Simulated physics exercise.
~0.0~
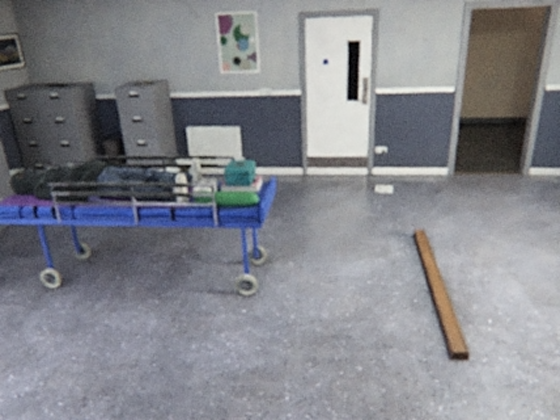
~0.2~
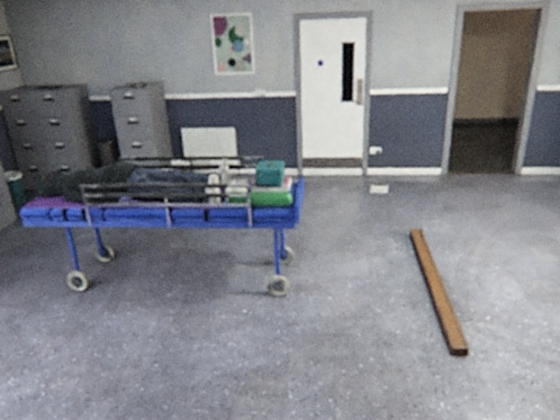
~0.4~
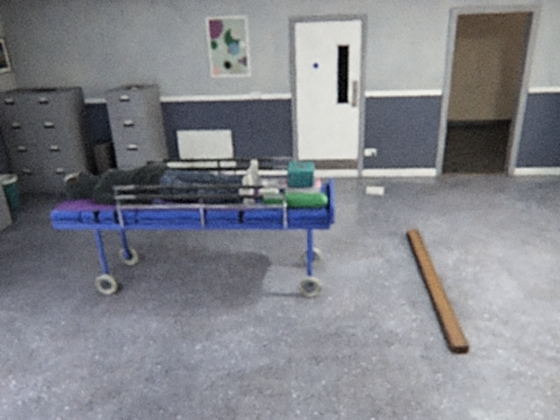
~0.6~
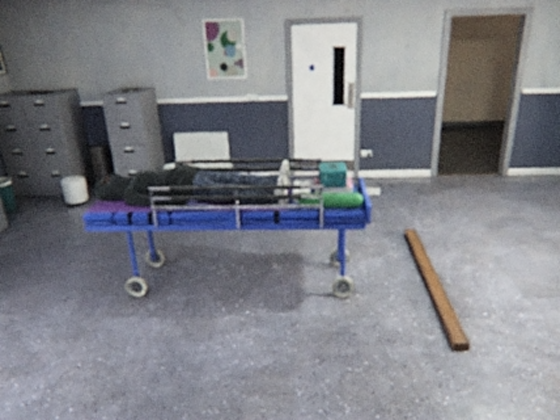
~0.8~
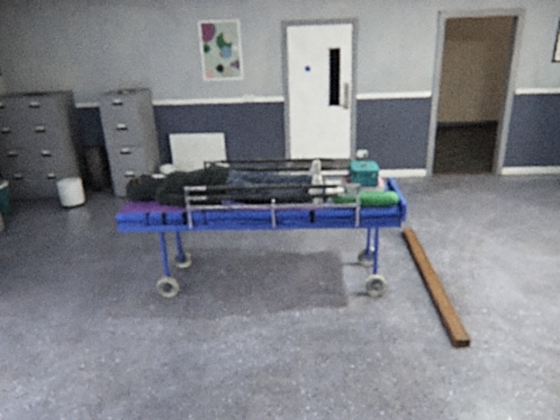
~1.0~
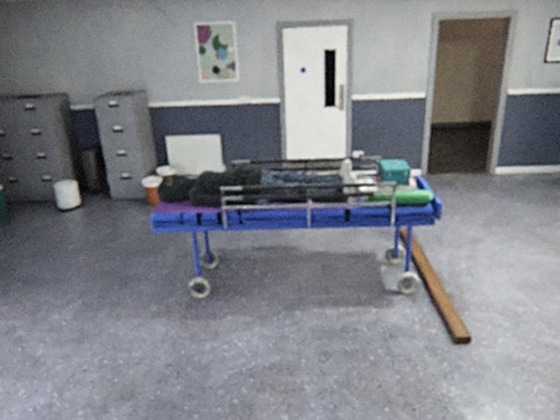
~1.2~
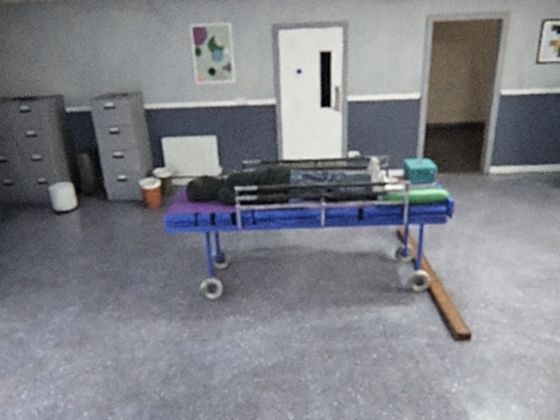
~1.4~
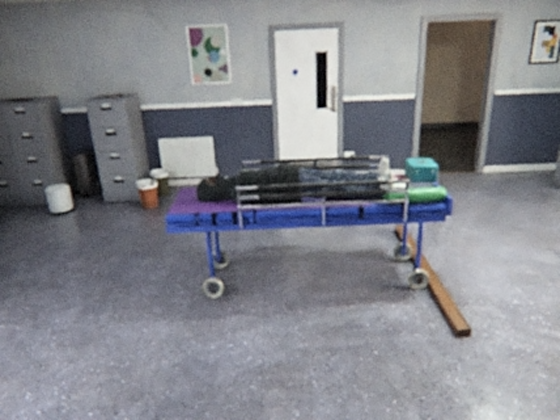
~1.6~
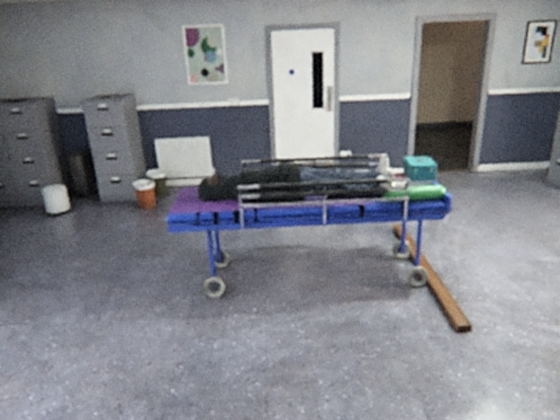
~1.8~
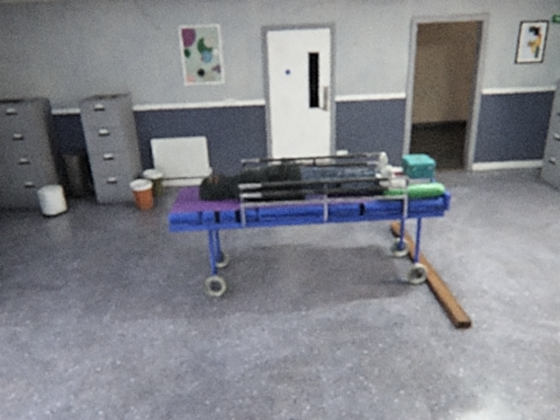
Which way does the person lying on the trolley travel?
The person travels to the right, carried along on the trolley until it halts at the wooden sill.
